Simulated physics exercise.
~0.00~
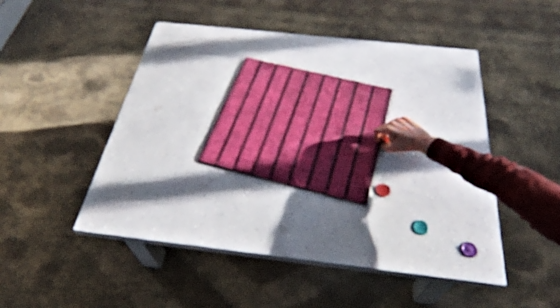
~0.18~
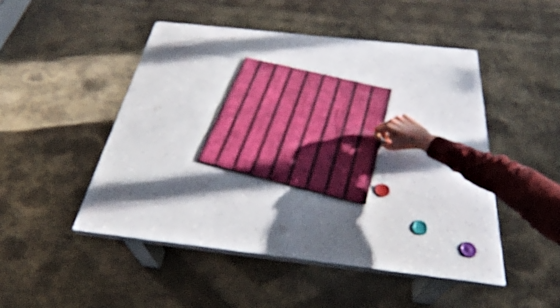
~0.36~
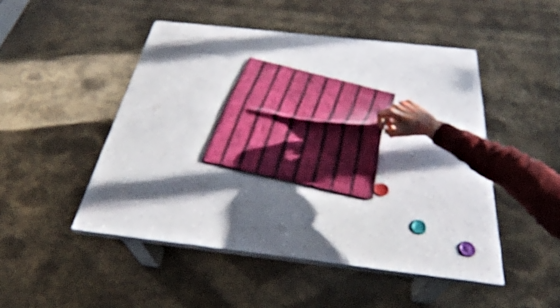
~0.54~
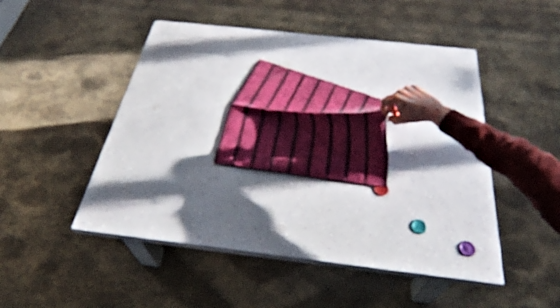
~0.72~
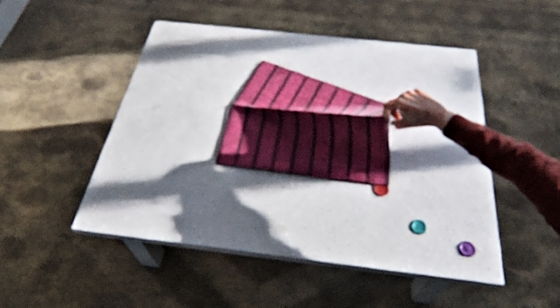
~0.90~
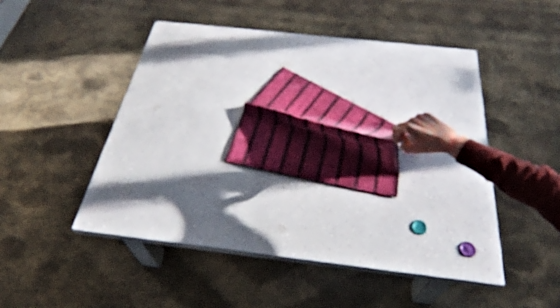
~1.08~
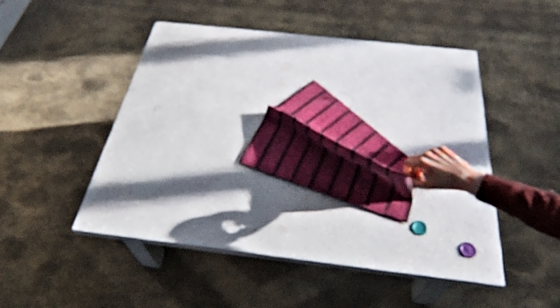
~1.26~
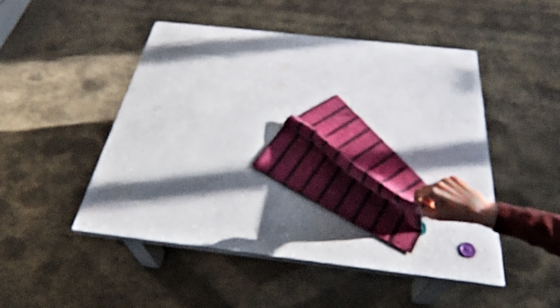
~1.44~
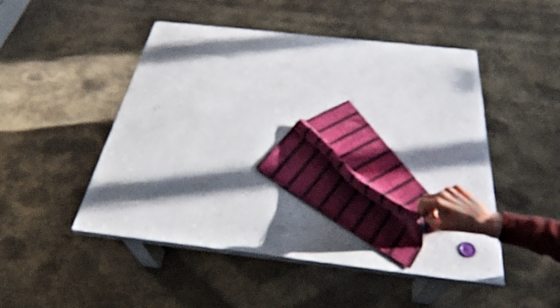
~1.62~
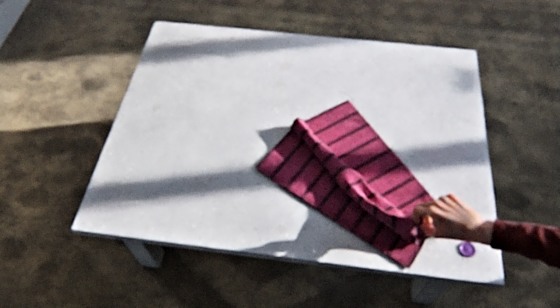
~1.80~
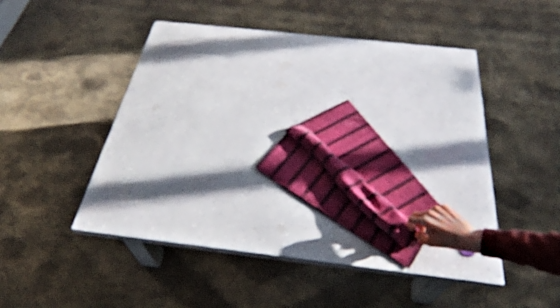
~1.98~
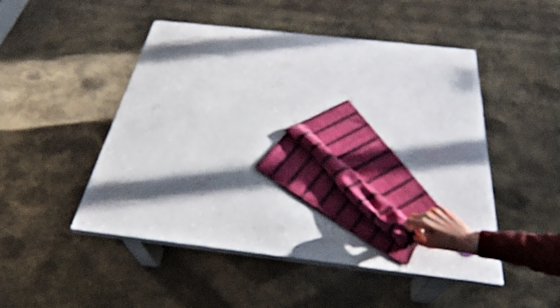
A striped pink cloth on a white table was lifted by a hand at its right side, folded over and dragged down to the right, covering the red, teal and finally purple discs, and it ended rumpled near the corner with the hand still on it.
